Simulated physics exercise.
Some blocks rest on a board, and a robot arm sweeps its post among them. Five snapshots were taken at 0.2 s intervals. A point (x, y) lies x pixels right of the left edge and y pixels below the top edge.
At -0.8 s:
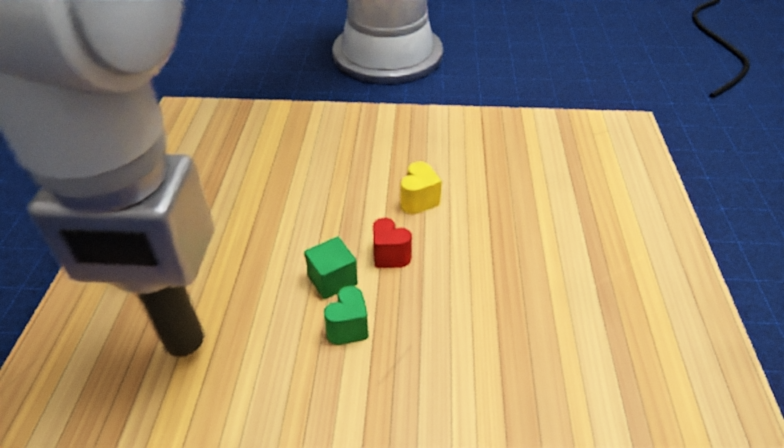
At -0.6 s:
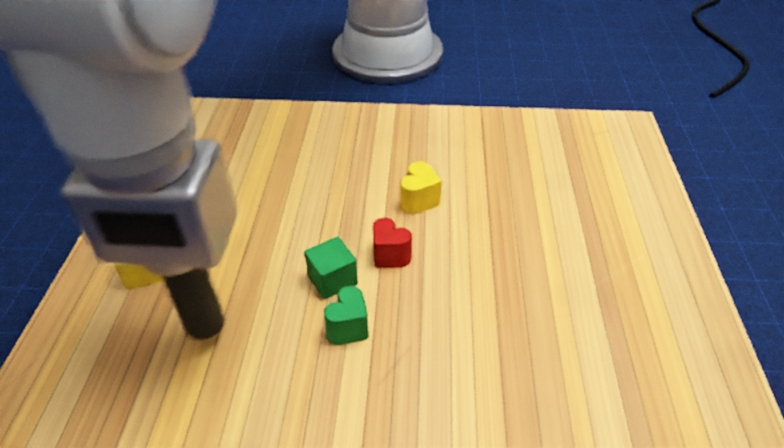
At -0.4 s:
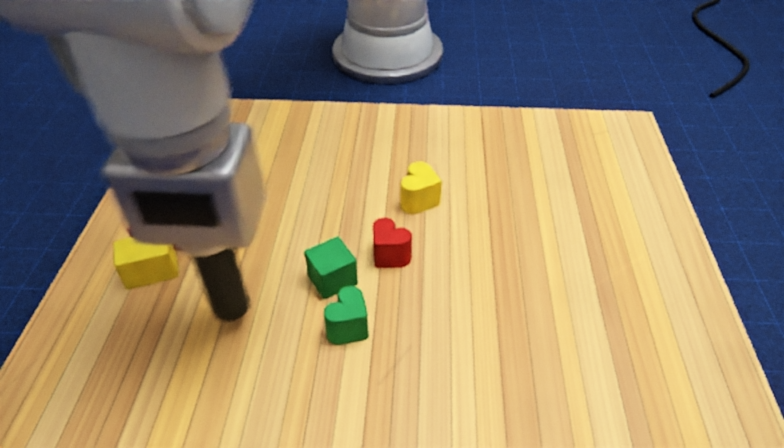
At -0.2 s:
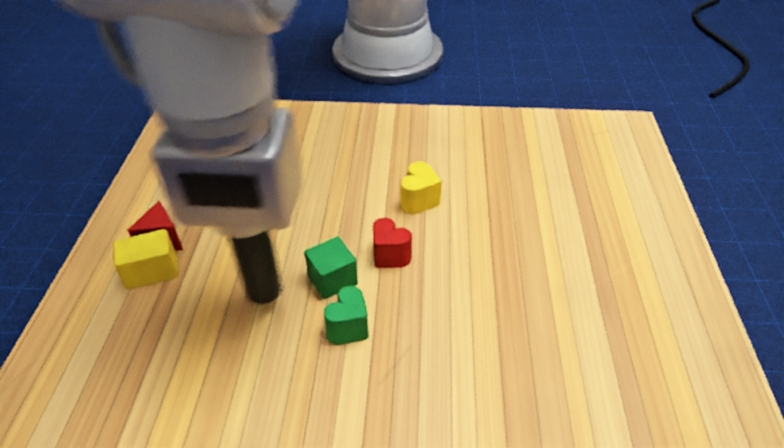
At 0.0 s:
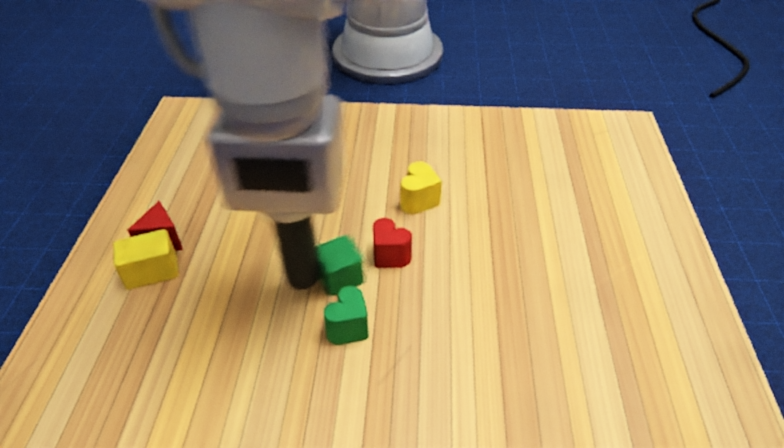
A grey robot arm with a dark post sweeps rightward and slightly away over a striped wooden board on a blue surface, seen from above at an angle by a still camera. Near the middle sit a green block, green and red hearts, and a yellow heart farther back, while yellow and red blocks come into view at left. The post then meets the green block and nudges it slightly right.
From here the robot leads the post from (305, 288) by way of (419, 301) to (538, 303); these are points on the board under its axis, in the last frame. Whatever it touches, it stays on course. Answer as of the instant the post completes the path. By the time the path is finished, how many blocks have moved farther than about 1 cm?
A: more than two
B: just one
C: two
Answer: C.
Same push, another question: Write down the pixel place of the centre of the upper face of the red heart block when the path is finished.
It will end up at (407, 216).
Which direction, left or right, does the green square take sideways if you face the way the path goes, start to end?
The green square is shifted sideways to the left, facing along the path from start to end.
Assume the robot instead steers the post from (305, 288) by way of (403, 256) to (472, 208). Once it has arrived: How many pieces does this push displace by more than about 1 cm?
I foresee two blocks being moved.
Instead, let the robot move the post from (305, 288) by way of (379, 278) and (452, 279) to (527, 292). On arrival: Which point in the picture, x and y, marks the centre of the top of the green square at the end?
So, by the moment the path ends, you'll find the top centre of the green square at (444, 226).
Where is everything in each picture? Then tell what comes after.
The first frame shows post tip (185, 341); block tops, green square (330, 255); green heart block (347, 305); red heart block (390, 232).
The second frame shows post (205, 325); blocks unchanged.
The third frame shows post (232, 308); blocks unchanged.
The fourth frame shows post (264, 291); blocks unchanged.
The fifth frame shows post (303, 277); green square (338, 252); green heart block (347, 305); red heart block (390, 232).
On the path given first. One third of the way, post (381, 286); green square (392, 244), turned 40° anticlockwise; red heart block (406, 218), turned 40° anticlockwise.
Two thirds of the way, post (462, 293); green square (396, 244), turned 50° anticlockwise; red heart block (407, 216), turned 45° anticlockwise.
At the end, post (541, 293); green square (396, 244), turned 50° anticlockwise; green heart block in place; red heart block (407, 216), turned 45° anticlockwise.
